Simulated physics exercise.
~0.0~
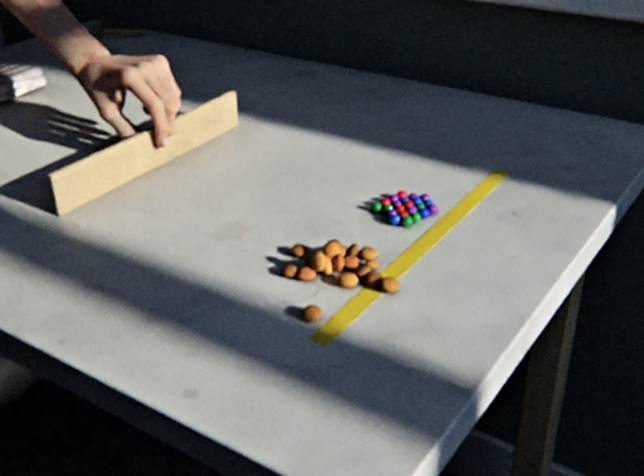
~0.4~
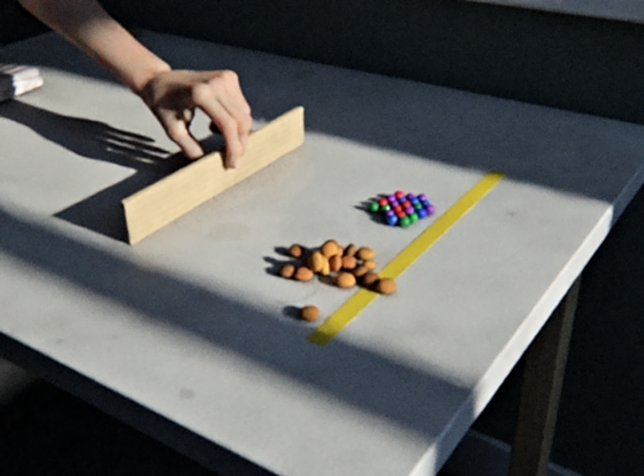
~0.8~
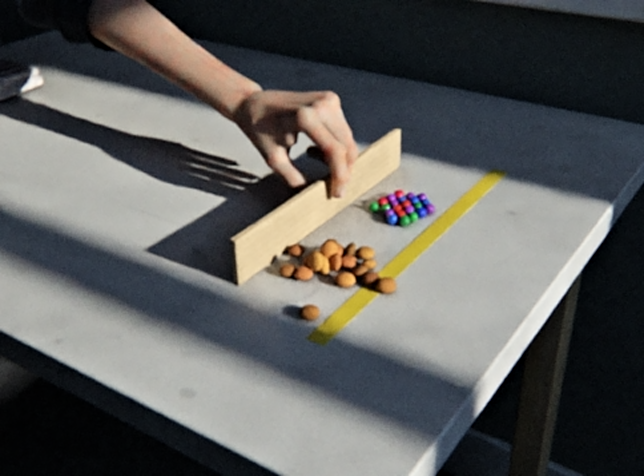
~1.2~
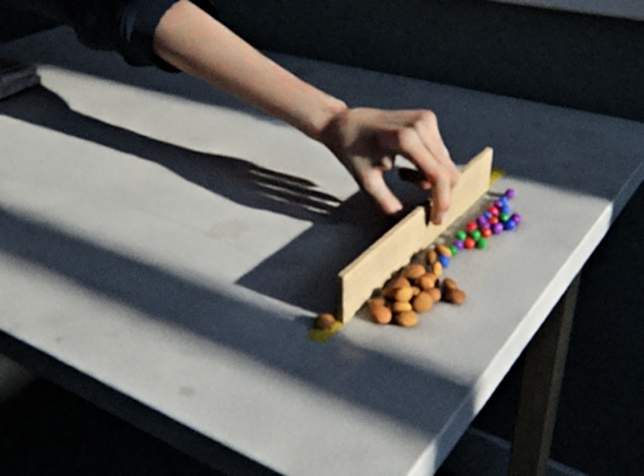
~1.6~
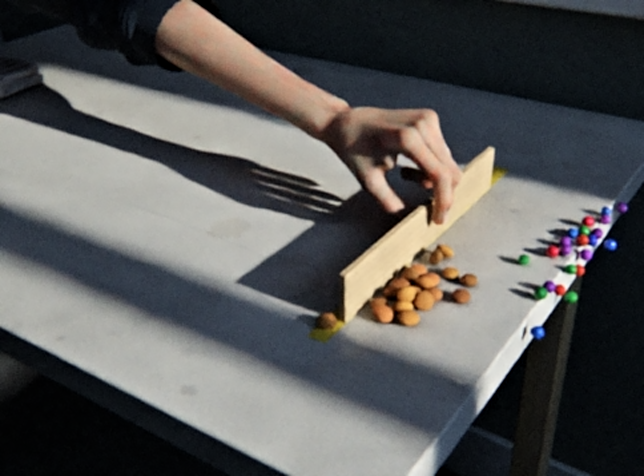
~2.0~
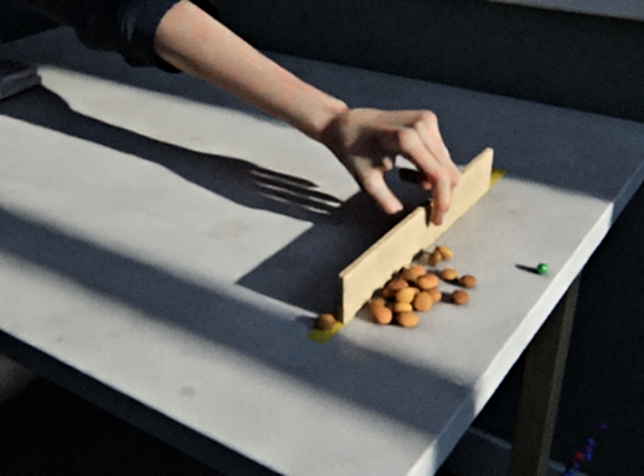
On a pale grey tabletop crossed by bands of shadow, a cluster of brown, nut-like pieces sits in front of a batch of small colourful beads, both near a strip of yellow tape. A hand slides an upright, light-coloured piece of card rightward towards them. The card reaches both batches, pushes them to the right, and stops at the tape. The brown pieces stay bunched beside it, while the beads keep rolling and spill over the right edge. At the end, the brown pieces all remain on the table with a single green bead.
